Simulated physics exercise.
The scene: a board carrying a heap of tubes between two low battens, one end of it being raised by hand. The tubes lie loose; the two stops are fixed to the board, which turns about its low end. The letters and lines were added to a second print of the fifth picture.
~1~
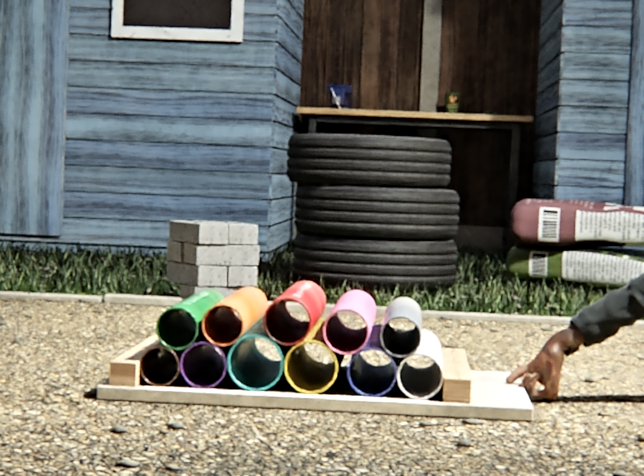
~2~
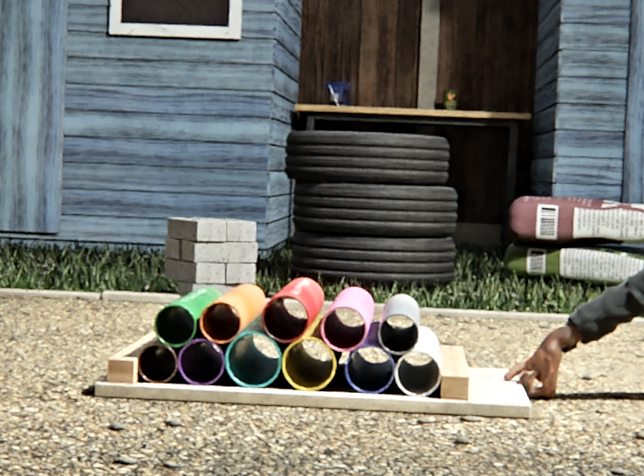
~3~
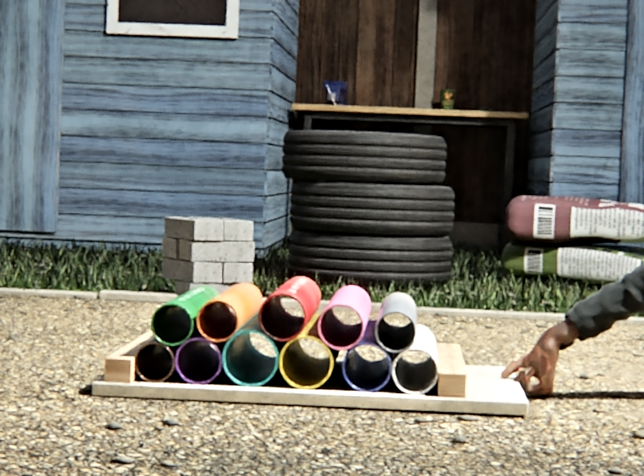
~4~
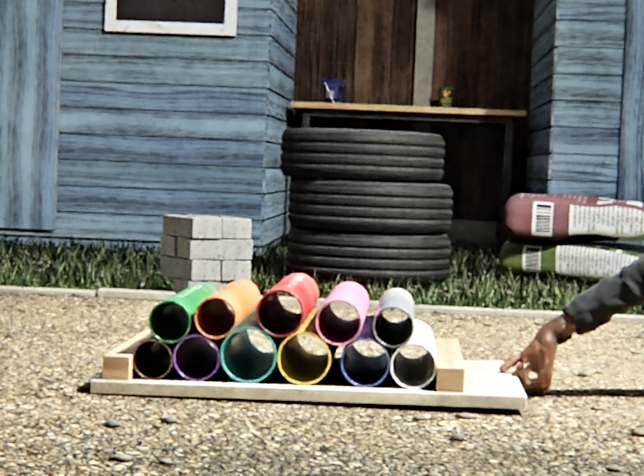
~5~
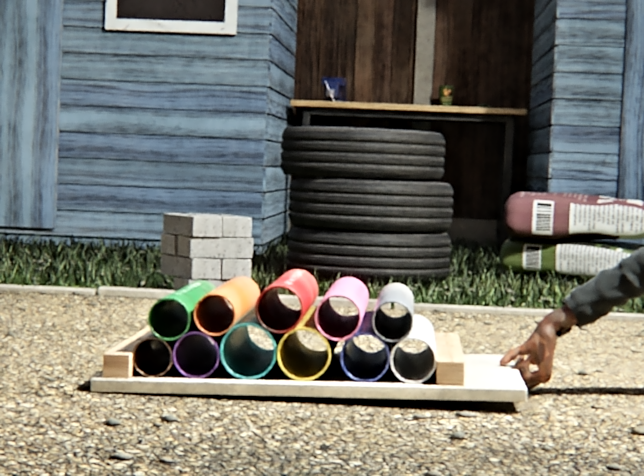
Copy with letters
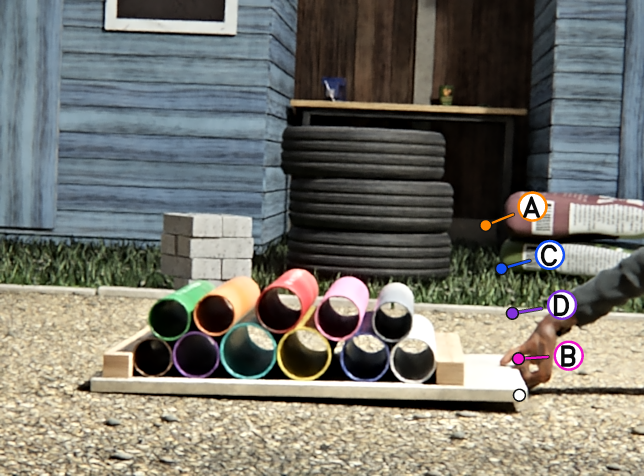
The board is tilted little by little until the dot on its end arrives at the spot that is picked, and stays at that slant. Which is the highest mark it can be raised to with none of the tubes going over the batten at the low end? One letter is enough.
Mark C is as high as it can go.
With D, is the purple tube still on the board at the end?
The purple tube: Yes.
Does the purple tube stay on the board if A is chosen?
Yes, with A.
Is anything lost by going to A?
Yes, at A.
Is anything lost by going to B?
No.
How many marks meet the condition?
Three of the four.
On the copy, A at (486, 226); B at (518, 359); C at (501, 268); D at (512, 313); the white dot at (520, 395).
On C. First, board at 14°.
Then, board at 19°.
Finally, board at 19°, none over the low batten.
By contrast, A two over the low batten (green, orange); B none over the low batten; D none over the low batten.
